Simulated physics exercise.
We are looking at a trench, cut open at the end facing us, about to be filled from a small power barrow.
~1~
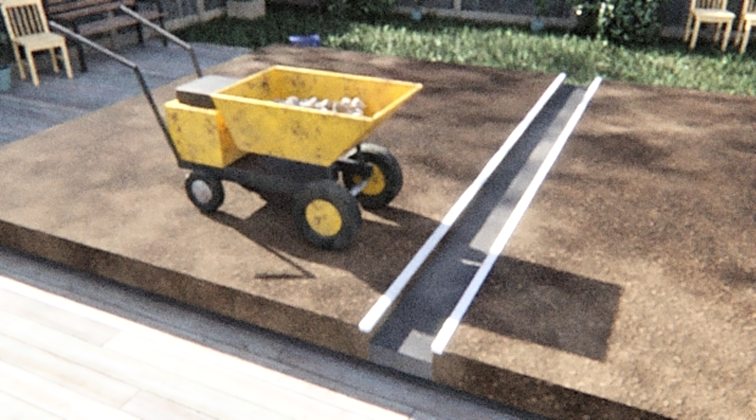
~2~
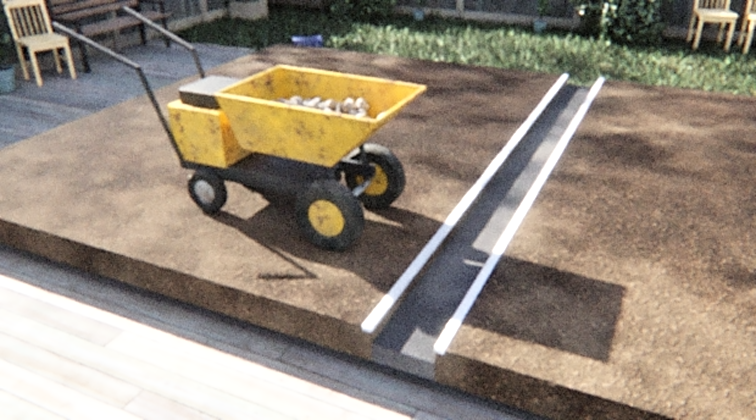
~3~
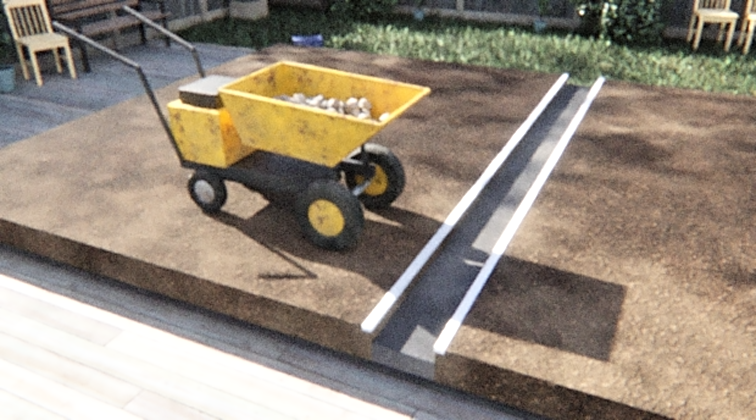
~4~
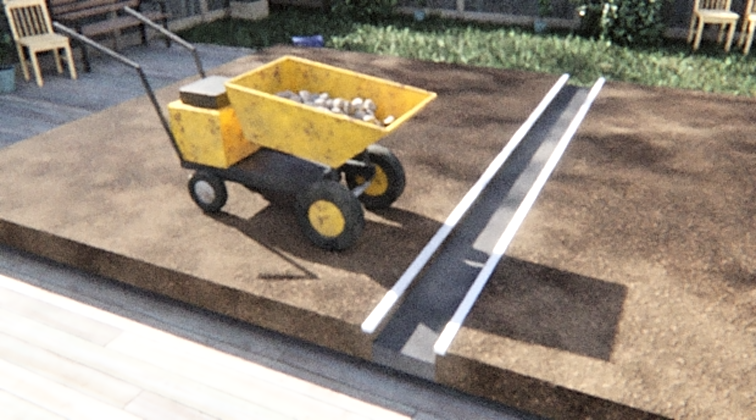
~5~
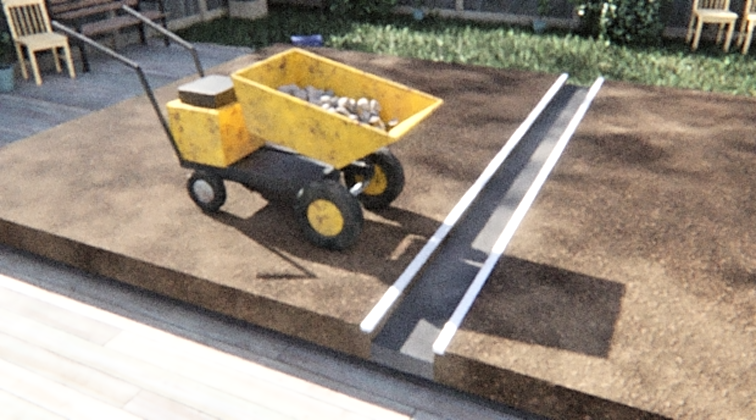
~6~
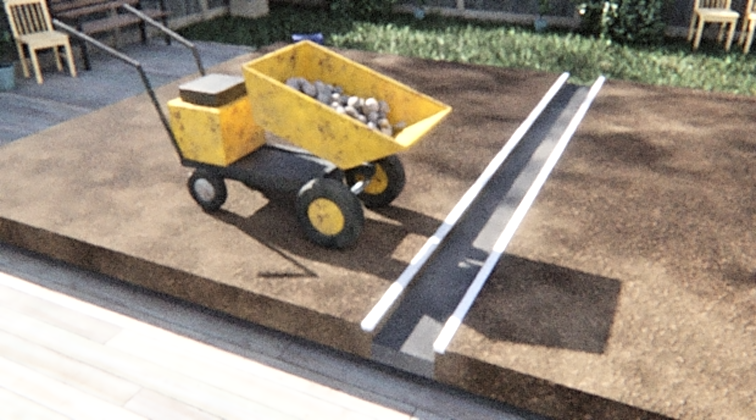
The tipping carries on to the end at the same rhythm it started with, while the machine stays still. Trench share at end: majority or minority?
Minority.
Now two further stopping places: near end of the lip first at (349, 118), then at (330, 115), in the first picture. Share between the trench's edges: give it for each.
Estimates, in order: 60 % then 60 %.
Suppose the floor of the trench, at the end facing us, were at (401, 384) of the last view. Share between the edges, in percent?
Something like 90 %.
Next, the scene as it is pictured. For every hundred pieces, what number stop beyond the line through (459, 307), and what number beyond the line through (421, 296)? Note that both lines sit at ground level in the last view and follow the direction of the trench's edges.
First 20 in a hundred, second 60 in a hundred.
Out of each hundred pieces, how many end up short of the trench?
Share: Near 0 %.
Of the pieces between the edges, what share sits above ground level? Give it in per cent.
Something like 30 in a hundred.
Soon after the last picture, skip tipped steeply; all in the skip.
A little later, skip tipped right over; about two thirds in the skip; about a quarter in or heaped over the trench; a stray few beyond it.
Later still, skip tipped right over; about half in the skip; about a third in or heaped over the trench; about a quarter beyond it.
At rest, skip tipped right over; about half in the skip; about a third in or heaped over the trench; about a quarter beyond it.
